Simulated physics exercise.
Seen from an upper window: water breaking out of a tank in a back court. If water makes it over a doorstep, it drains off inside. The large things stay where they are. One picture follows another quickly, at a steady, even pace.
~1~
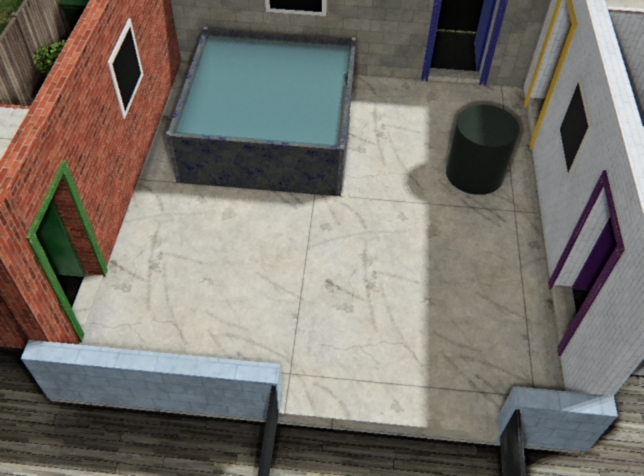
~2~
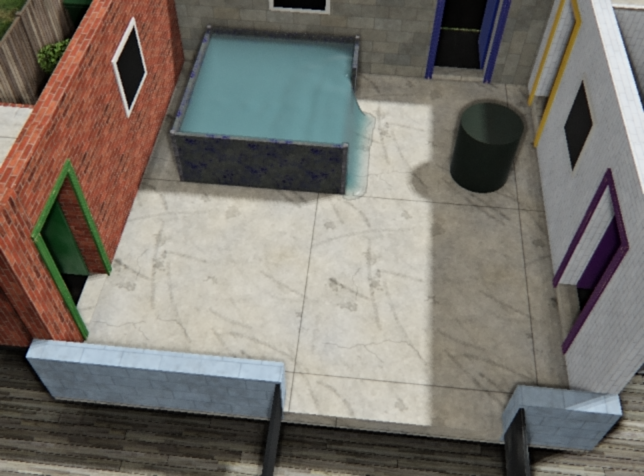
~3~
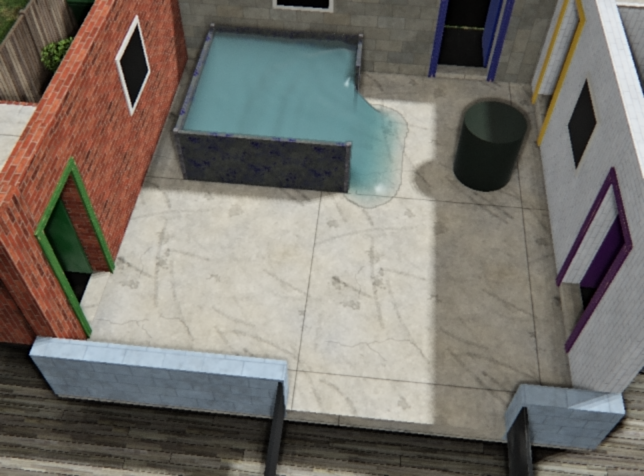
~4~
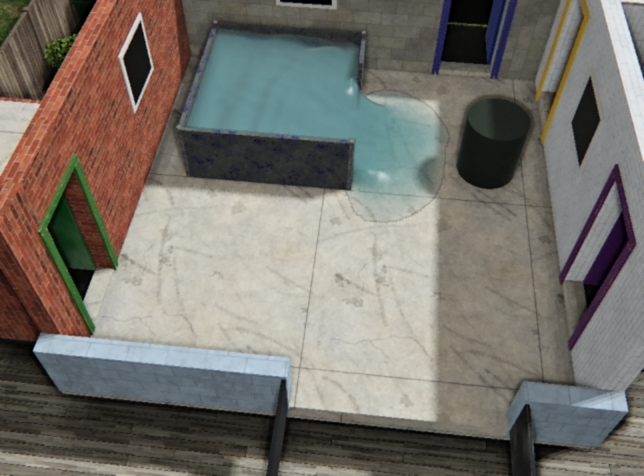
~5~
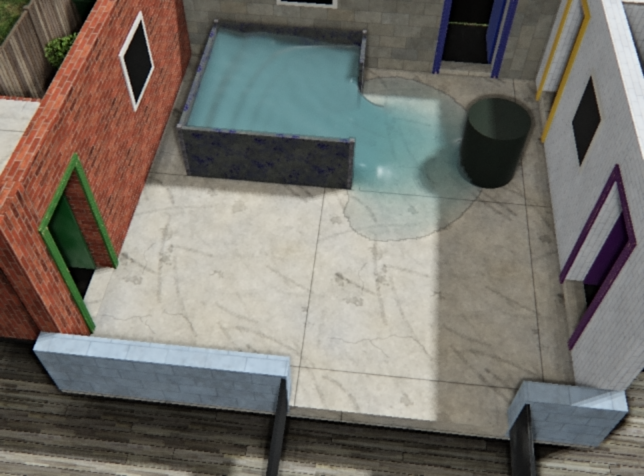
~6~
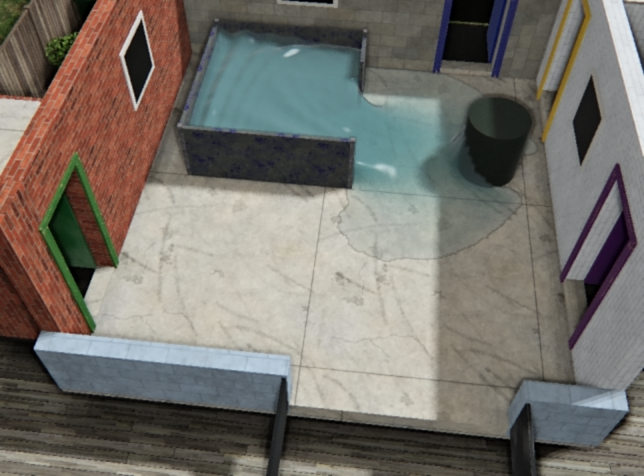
A back court paved in pale, cracked stone is seen from an upper window, and the view shifts very slightly early on. A dark-sided tank of blue-green water stands at the back left near a red brick wall with a green-framed doorway, with a dark green cylinder to its right and a purple-framed doorway in the white right wall. Water breaks out of the tank's right side, spreads across the paving in a widening, thinning sheet, and reaches around the cylinder.
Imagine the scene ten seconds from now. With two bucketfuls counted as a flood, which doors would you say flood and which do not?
As I see it, the purple door goes beyond what's allowed there; the blue door goes beyond what's allowed there; the green door goes beyond what's allowed there; the yellow door goes beyond what's allowed there.
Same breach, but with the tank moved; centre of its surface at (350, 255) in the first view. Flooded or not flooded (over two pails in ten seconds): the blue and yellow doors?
Lab note - blue door: Above the mark; yellow door: Below the mark.
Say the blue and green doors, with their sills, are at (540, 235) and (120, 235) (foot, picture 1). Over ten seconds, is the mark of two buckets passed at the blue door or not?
Looking at it, blue door tops the limit here.
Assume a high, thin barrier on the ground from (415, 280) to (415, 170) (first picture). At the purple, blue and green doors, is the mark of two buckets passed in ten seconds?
Purple undershoots; blue overshoots; green overshoots.
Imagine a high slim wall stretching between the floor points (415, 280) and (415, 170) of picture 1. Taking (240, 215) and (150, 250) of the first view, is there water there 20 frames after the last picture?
As listed: No water, dry.
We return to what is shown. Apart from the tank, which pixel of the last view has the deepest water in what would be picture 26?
That spot is close to (553, 413).
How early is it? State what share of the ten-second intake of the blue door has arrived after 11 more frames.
It would be roughly 5 percent of the ten-second total.
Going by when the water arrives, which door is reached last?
That is the green door.
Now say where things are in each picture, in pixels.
The first picture shows the water tank at (268, 88) is whole and still.
In the second picture, the front is at (346, 197), out from the gap at (346, 138).
In the third picture, the front is at (373, 203), out from the gap at (349, 136).
In the fourth picture, the front is at (412, 210), out from the gap at (352, 136).
In the fifth picture, the front is at a hidden place, out from the gap at (353, 135).
In the sixth picture, water pours out at (353, 134) and has run to (532, 147).
A moment on, water covers 40 % of the floor; the purple door wet at the sill, nothing in, the blue door wet at the sill, nothing in, the green door not reached, the yellow door over two buckets in.
Next, water covers 45 % of the floor; the purple door over two buckets in, the blue door under two buckets in, the green door not reached, the yellow door far over two buckets in.
Then, water covers 55 % of the floor; the purple door far over two buckets in, the blue door far over two buckets in, the green door not reached, the yellow door far over two buckets in.
Later, water covers 80 % of the floor; the purple door far over two buckets in, the blue door far over two buckets in, the green door under two buckets in, the yellow door far over two buckets in.
In the end, water covers 95 % of the floor; the purple door far over two buckets in, the blue door far over two buckets in, the green door over two buckets in, the yellow door far over two buckets in.
